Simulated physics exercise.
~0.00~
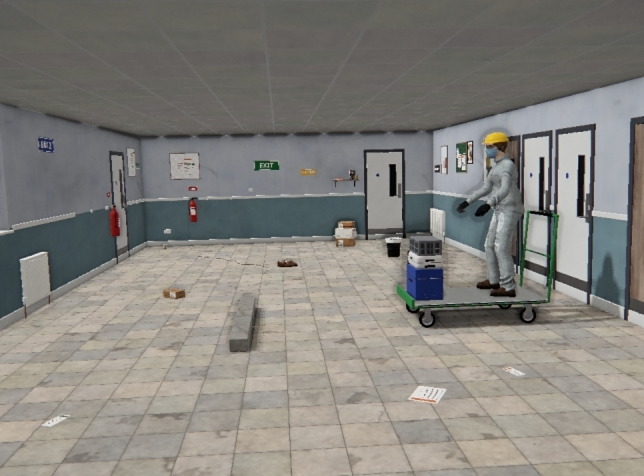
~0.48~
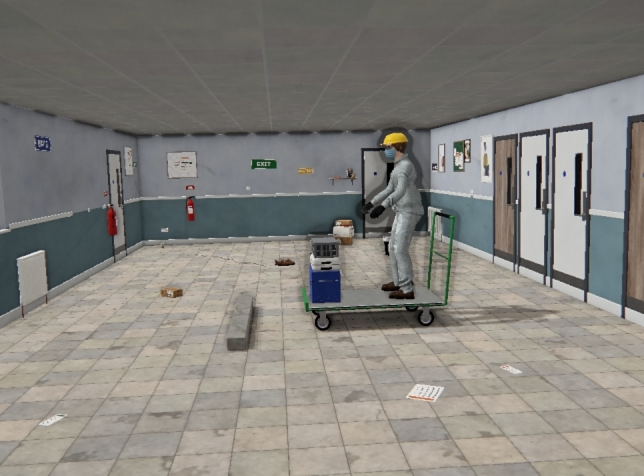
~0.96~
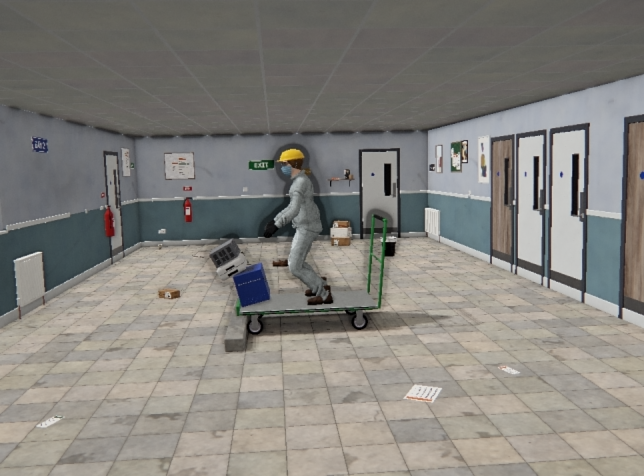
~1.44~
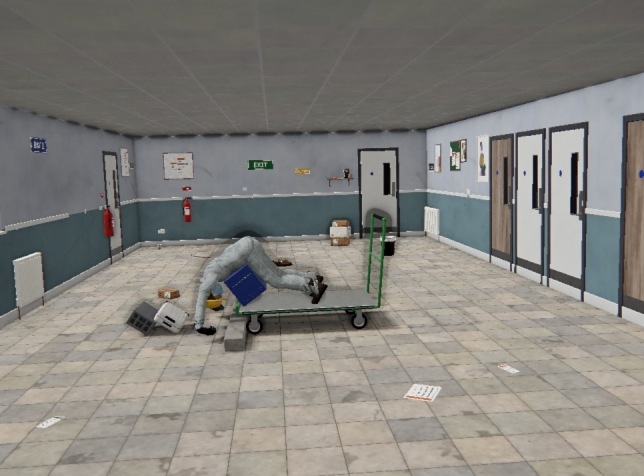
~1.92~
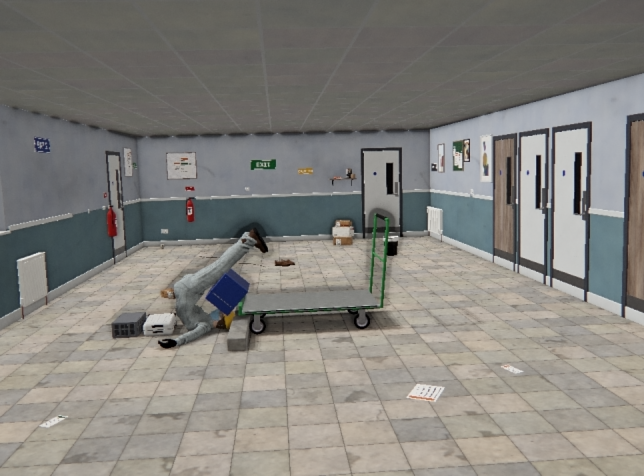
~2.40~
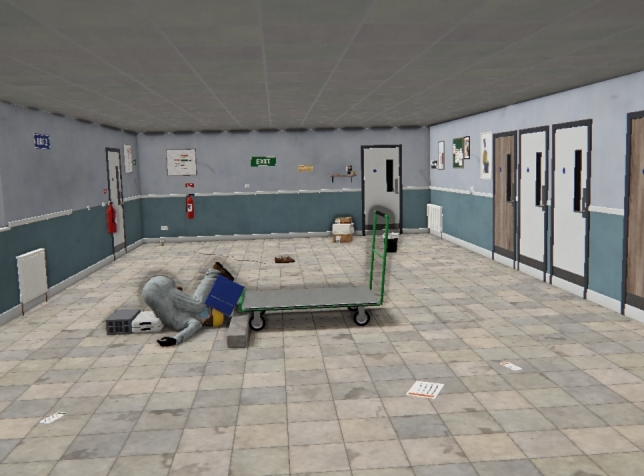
Person in yellow helmet riding a flat trolley left into a low kerb, pitching headfirst over the front with boxes, ending crumpled beyond it.
